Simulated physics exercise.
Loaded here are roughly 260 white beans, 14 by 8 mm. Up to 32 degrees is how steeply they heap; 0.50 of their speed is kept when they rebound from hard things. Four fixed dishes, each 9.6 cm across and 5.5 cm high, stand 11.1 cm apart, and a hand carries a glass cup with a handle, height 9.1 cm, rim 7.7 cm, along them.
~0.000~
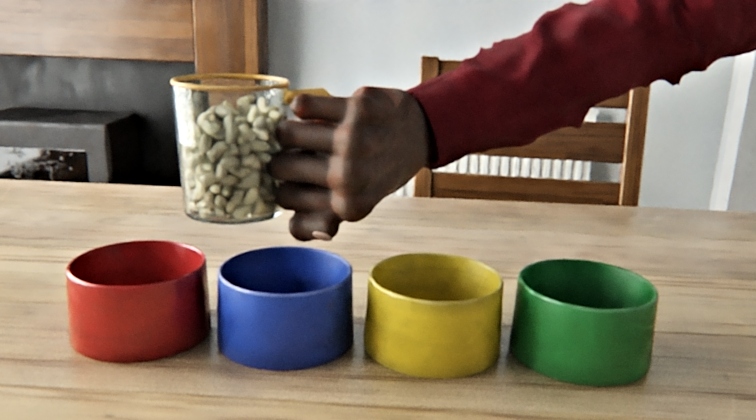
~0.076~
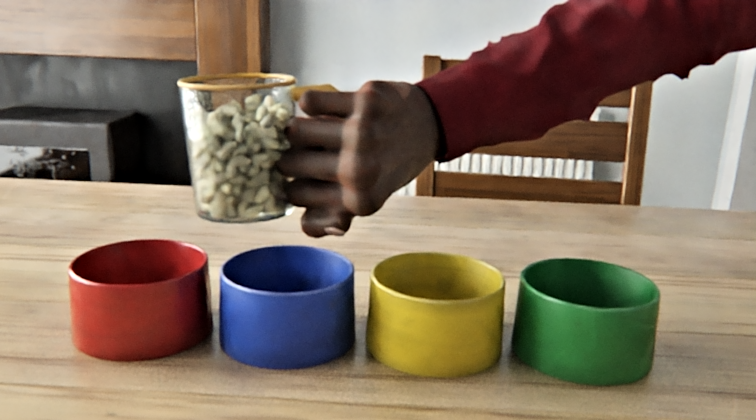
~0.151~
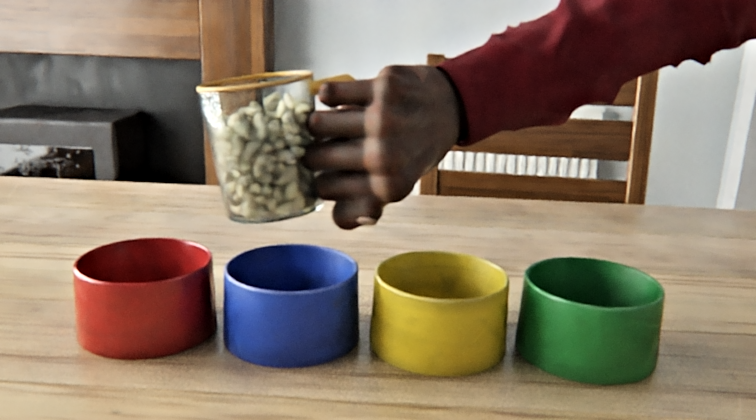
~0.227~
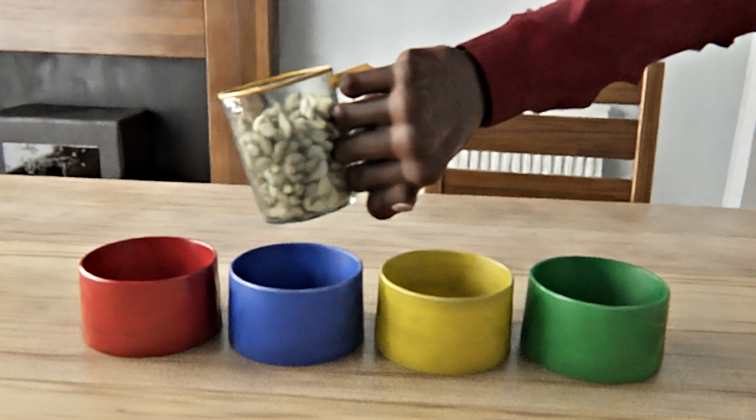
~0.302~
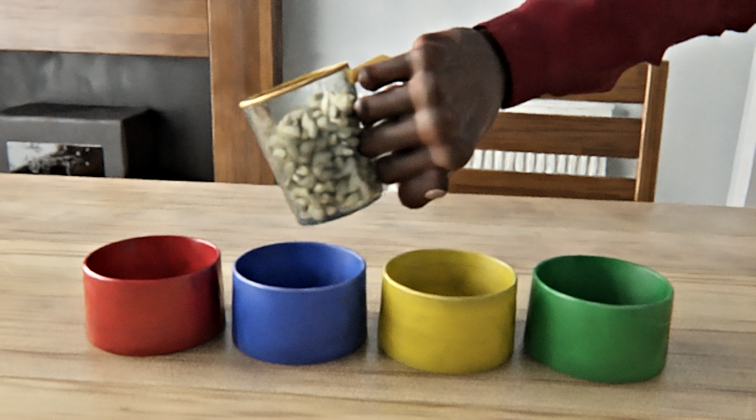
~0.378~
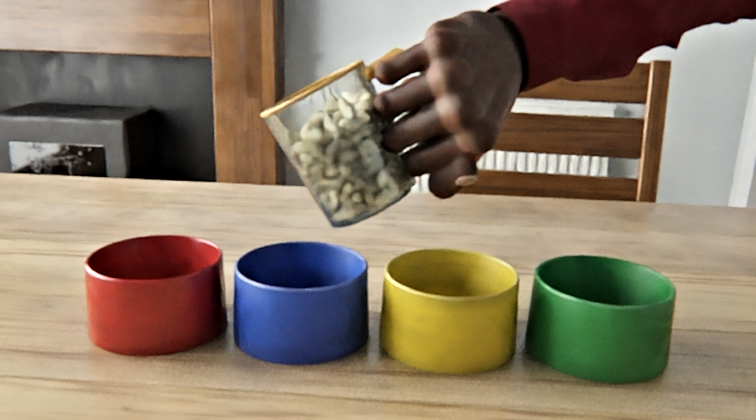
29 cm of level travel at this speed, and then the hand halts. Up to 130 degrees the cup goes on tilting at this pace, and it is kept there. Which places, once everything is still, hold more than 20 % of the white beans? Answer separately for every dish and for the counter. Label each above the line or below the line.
Red: Below the line; blue: Below the line; green: Above the line; yellow: Below the line; counter: Below the line.
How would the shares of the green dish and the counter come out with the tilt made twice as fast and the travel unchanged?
Shares: Green at 0; counter at 10.
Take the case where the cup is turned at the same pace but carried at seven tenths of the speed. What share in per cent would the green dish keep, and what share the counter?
Shares - green 0, counter 10.
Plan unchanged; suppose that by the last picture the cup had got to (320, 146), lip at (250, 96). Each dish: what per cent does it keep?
Dish by dish: Red 0 percent, blue 0 percent, green 100 percent, yellow 0 percent.
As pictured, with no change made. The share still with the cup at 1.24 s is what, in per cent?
My estimate is about 90 per cent.
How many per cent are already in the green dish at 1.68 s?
About 85 percent up to now.
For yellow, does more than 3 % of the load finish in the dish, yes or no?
Yellow - it holds.
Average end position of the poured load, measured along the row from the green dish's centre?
Close to 2 cm, shifted leftward.
After 0.90 s, tilt 77 degrees; cup holds 100 %.
After 1.24 s, tilt 109 degrees; cup holds 90 %, yellow 5 %.
Then, at 1.68 s, tilt 130 degrees; cup holds 0 %, green 85 %, yellow 10 %.
At rest (2.3 s), red 0 %, blue 0 %, green 85 %, yellow 10 %, counter 5 %.
